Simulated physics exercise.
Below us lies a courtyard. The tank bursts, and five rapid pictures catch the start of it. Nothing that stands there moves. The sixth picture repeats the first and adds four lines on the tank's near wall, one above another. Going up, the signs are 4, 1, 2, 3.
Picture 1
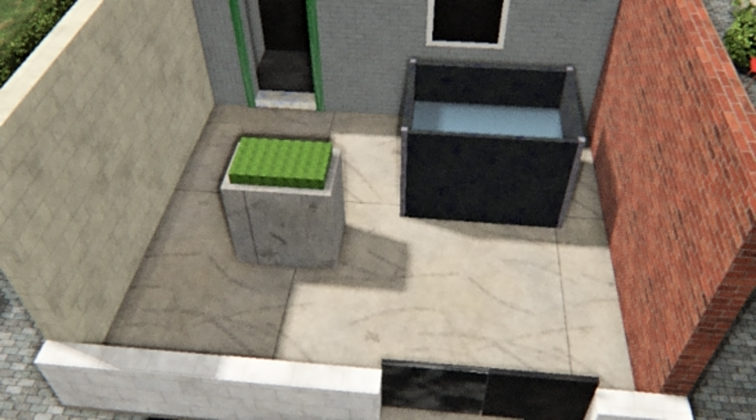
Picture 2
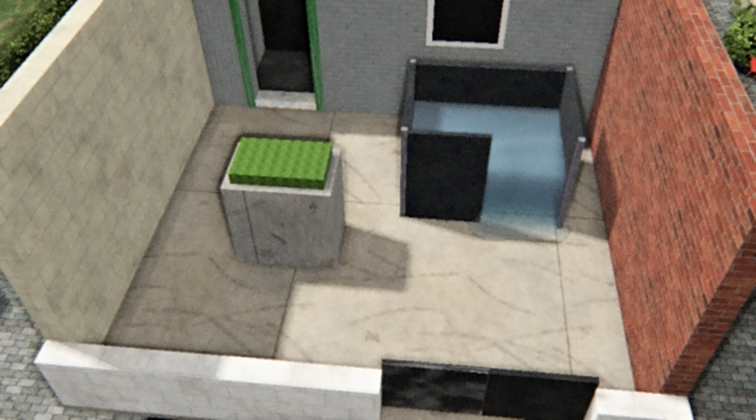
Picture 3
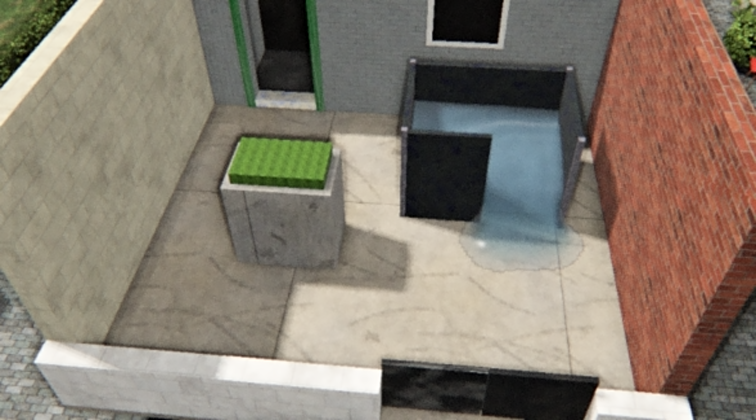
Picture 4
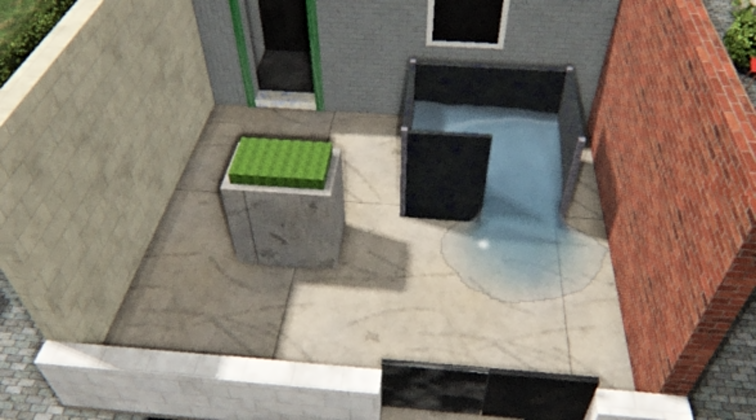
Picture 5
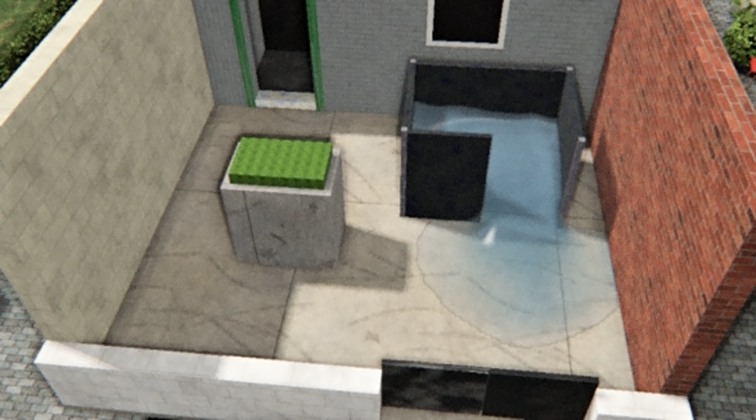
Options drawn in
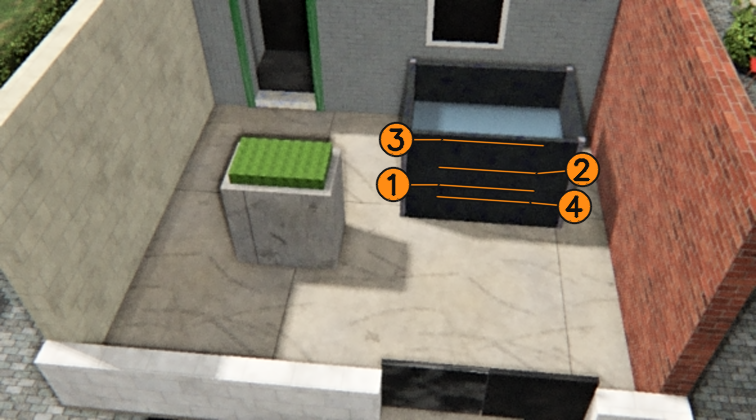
Water sat still in a dark tank in a walled courtyard until part of the tank's front disappeared, then it poured through the gap and spread across the paving toward the viewer in a widening pool.
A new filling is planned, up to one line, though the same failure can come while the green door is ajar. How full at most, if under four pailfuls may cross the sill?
2 is the one.
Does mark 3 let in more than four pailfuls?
Yes.
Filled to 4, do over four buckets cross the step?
No, that is safe.
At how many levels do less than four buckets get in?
Three of the four.
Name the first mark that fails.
That would be 3.
On the marked copy, 1 at (485, 187); 2 at (488, 170); 3 at (491, 142); 4 at (483, 199); from the bottom up 4, 1, 2, 3.
With 1, nothing gets over.
With 2, a bucket or two gets in.
With 3, about 11 bucketfuls get in.
With 4, nothing gets over.
